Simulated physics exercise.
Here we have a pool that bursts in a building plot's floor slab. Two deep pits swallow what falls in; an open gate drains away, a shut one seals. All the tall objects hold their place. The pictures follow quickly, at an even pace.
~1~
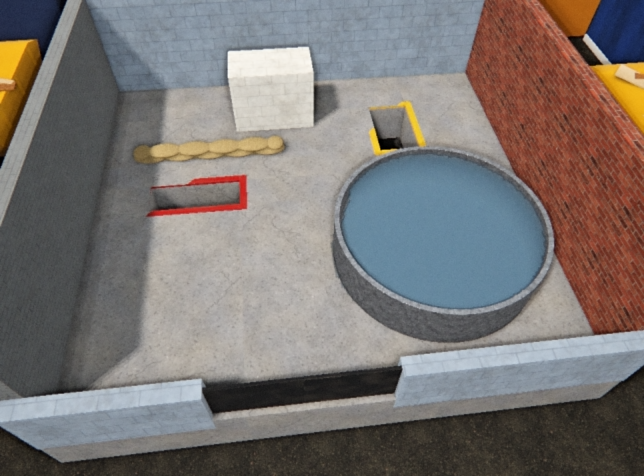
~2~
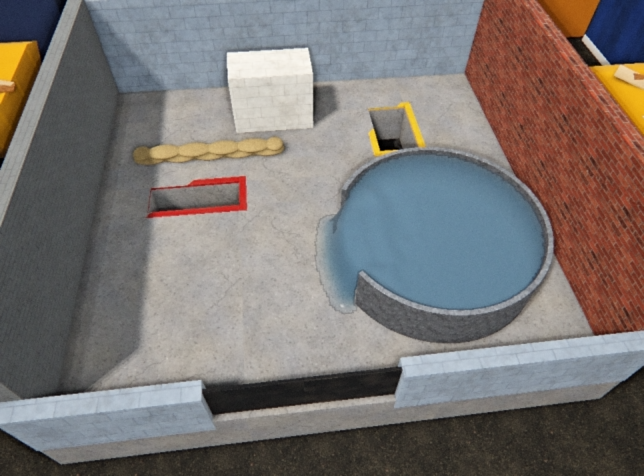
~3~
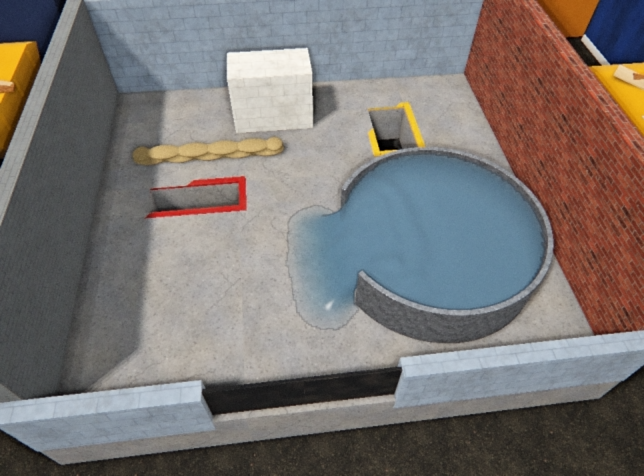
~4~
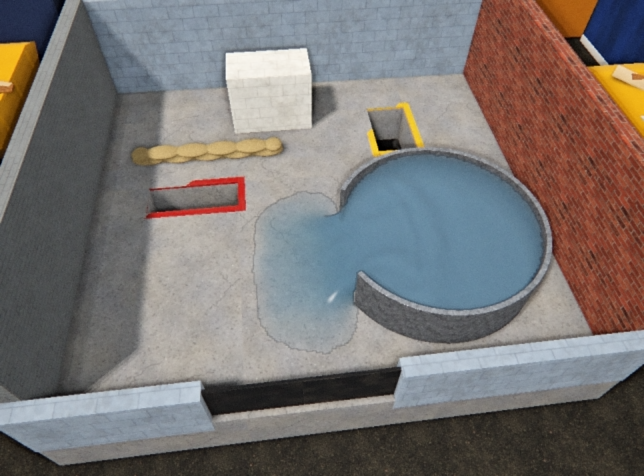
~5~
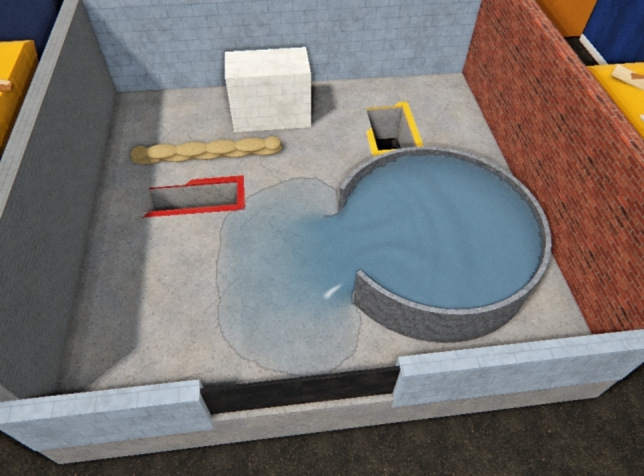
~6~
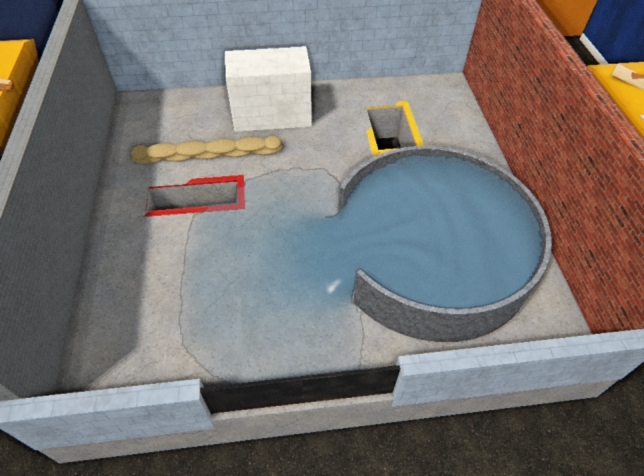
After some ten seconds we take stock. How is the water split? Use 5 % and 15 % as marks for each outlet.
In the end: The gate takes under 5 %; the yellow pit takes under 5 %; the red pit takes over 15 %.
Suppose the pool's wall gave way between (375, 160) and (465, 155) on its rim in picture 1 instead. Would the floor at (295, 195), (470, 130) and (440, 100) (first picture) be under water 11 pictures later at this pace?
In that order: Free of water, covered, wet.
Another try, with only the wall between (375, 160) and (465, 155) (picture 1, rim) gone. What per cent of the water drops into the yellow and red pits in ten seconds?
In per cent: Yellow 55, red 2.
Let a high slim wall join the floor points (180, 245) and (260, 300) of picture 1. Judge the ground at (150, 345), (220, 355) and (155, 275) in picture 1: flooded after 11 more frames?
One after the other: Awash, awash, clear.
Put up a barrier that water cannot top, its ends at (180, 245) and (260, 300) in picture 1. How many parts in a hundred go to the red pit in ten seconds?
In per cent: Red 50.
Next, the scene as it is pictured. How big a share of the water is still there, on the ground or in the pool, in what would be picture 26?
I make it 92 per cent.
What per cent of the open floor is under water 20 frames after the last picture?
Some 50 per cent.
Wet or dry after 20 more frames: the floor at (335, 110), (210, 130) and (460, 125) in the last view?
As listed: Free of water, no water, no water.
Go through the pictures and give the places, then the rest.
In the first picture, still water in the round pool at (441, 223).
In the second picture, water pours out at (339, 252) and has run to (353, 308).
In the third picture, water pours out at (338, 253) and has run to (321, 322).
In the fourth picture, water pours out at (338, 255) and has run to (278, 335).
In the fifth picture, water pours out at (337, 254) and has run to (238, 342).
In the sixth picture, water pours out at (337, 253) and has run to (193, 346).
A moment on, water covers 40 % of the floor; the gate 0 %, the yellow pit 0 %, the red pit 1 %.
Next, water covers 40 % of the floor; the gate 0 %, the yellow pit 0 %, the red pit 4 %.
Then, water covers 50 % of the floor; the gate 0 %, the yellow pit 0 %, the red pit 8 %.
Later, water covers 70 % of the floor; the gate 0 %, the yellow pit 0 %, the red pit 22 %.
In the end, water covers 95 % of the floor; the gate 0 %, the yellow pit 2 %, the red pit 35 %.
